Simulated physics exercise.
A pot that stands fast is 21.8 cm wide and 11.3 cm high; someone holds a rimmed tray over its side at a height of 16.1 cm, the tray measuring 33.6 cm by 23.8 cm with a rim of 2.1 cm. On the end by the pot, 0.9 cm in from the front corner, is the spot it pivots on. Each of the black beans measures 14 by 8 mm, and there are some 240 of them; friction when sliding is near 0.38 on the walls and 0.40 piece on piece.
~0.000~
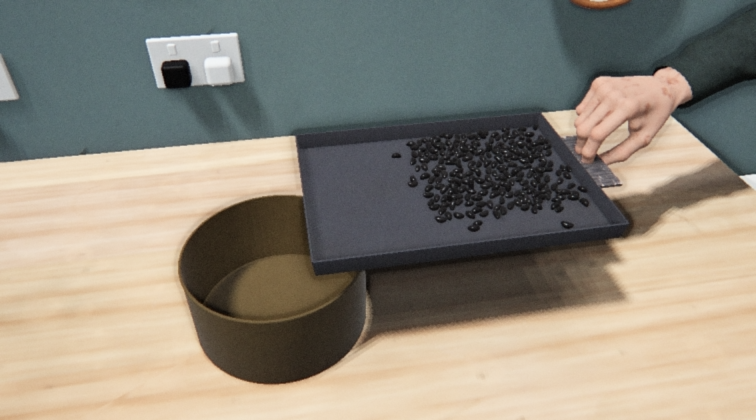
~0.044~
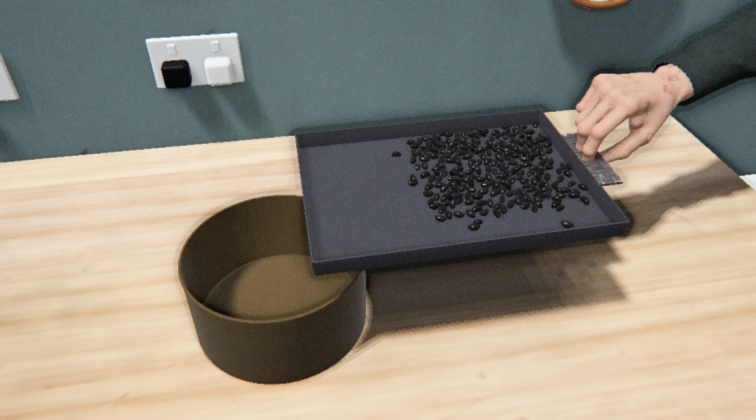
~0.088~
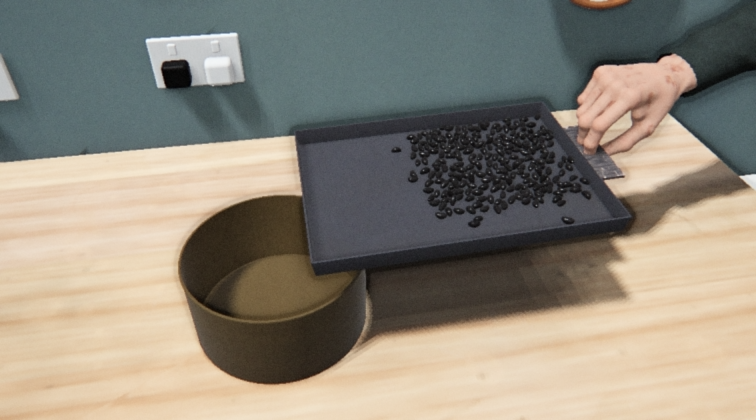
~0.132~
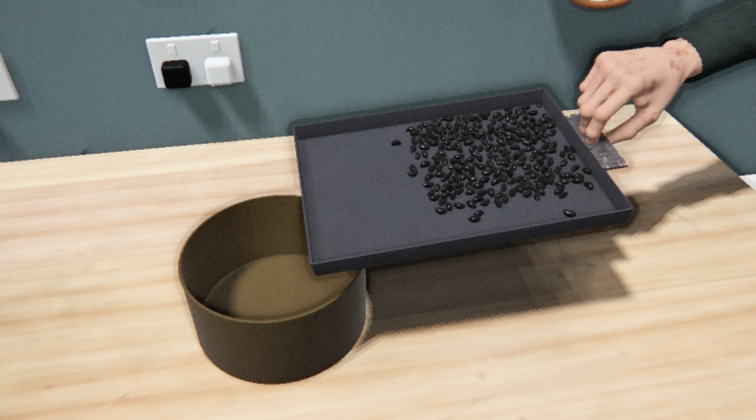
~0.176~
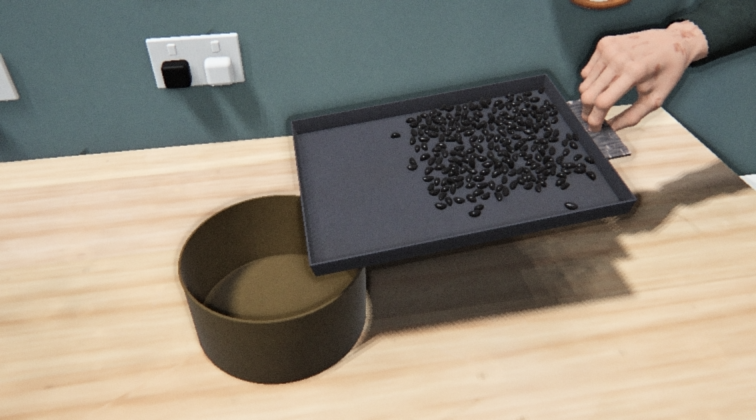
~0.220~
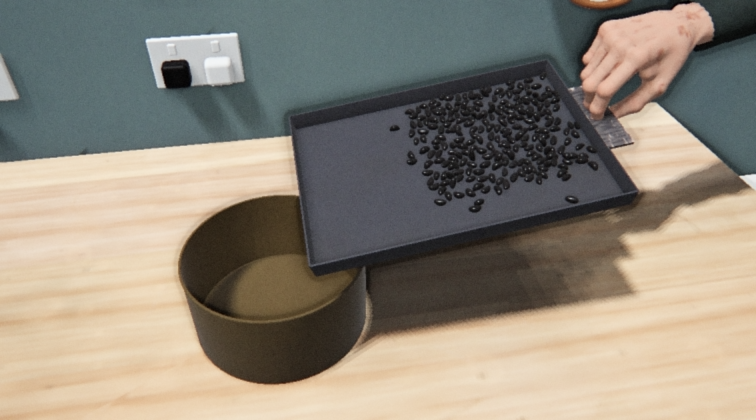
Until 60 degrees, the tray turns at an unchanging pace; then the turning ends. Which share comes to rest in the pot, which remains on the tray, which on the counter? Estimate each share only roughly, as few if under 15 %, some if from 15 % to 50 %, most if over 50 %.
Roughly: Pot few, left on the tray some, counter most.
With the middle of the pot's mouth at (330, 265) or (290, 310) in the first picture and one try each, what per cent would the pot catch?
Estimates: 25 % and 65 %, in that order.
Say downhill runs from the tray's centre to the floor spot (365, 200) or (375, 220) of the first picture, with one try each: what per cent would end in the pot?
I'd put it at roughly 50 per cent for the first tilt and roughly 35 per cent for the second.
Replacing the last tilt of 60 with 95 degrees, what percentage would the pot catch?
Roughly 5 percent.
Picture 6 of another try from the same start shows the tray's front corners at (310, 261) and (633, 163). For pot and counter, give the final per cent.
The pot gets 45 and the counter 10.
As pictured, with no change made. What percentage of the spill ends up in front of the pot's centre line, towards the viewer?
I'd put it at around 100 per cent.
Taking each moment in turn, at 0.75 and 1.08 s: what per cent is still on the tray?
About 100, 45.
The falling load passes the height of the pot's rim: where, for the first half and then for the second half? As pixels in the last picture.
Roughly (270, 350) to begin with, later roughly (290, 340).
After 0.54 s, tilt 36 degrees; the tray holds 100 %, the pot 0 %.
After 0.75 s, tilt 51 degrees; the tray holds 100 %, the pot 0 %.
After 1.08 s, tilt 60 degrees; the tray holds 45 %, the pot 5 %.
By 2.5 s all is still; pot 5 %, tray 35 %, counter 60 %.
